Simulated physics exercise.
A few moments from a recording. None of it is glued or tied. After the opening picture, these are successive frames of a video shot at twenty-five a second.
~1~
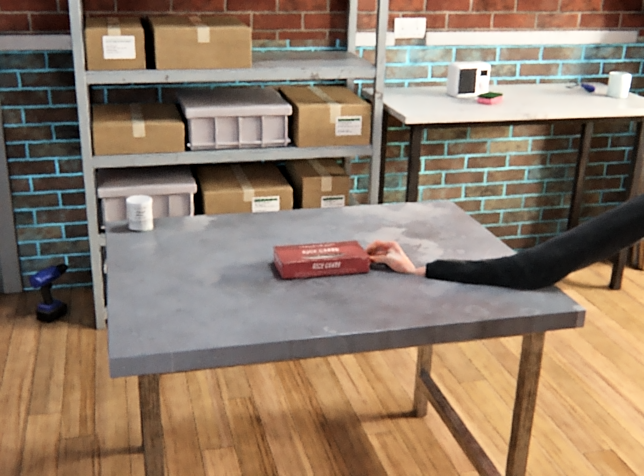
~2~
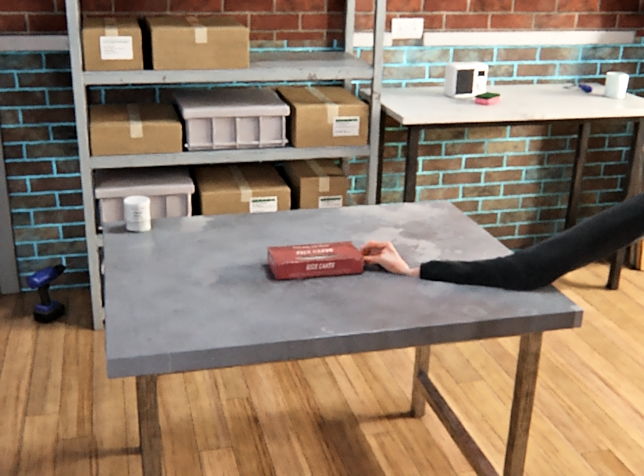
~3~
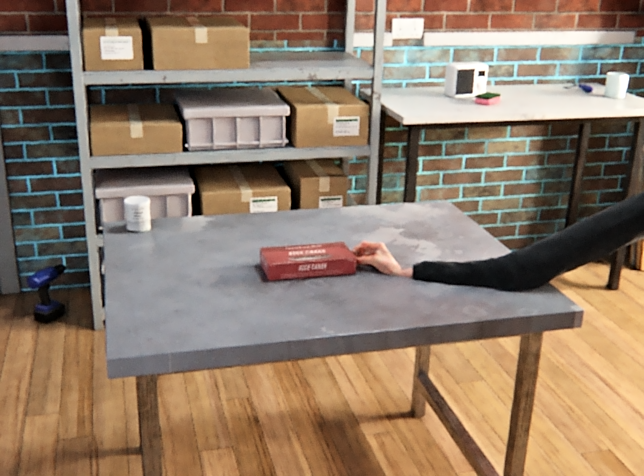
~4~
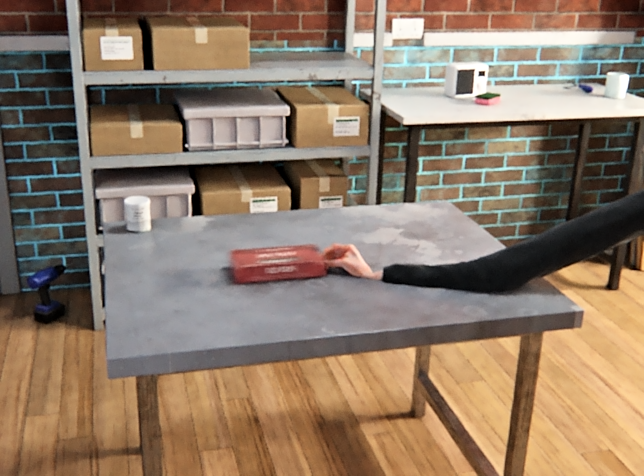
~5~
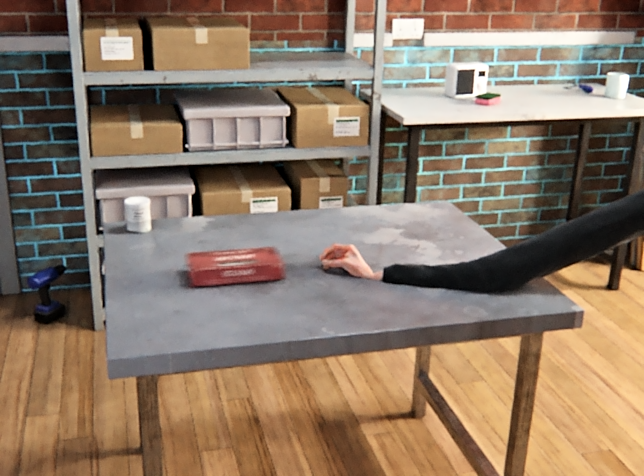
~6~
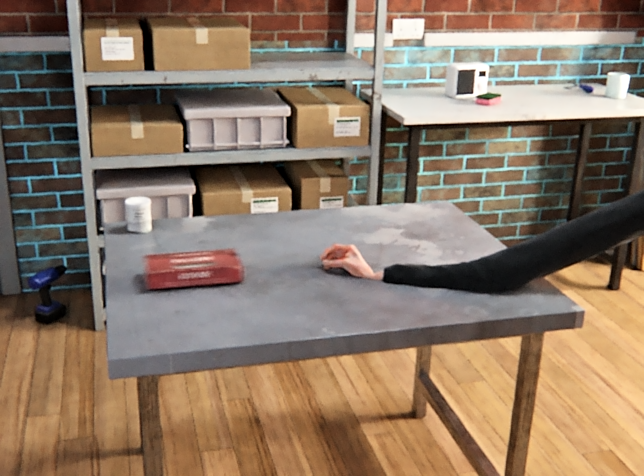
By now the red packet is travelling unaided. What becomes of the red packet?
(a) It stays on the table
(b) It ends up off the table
(b) It ends up off the table.
Then, 0.30 s past the last view, red packet now off the table.
Then, 0.50 s past the last view, things are still on the move.
Finally, off the table, red packet.
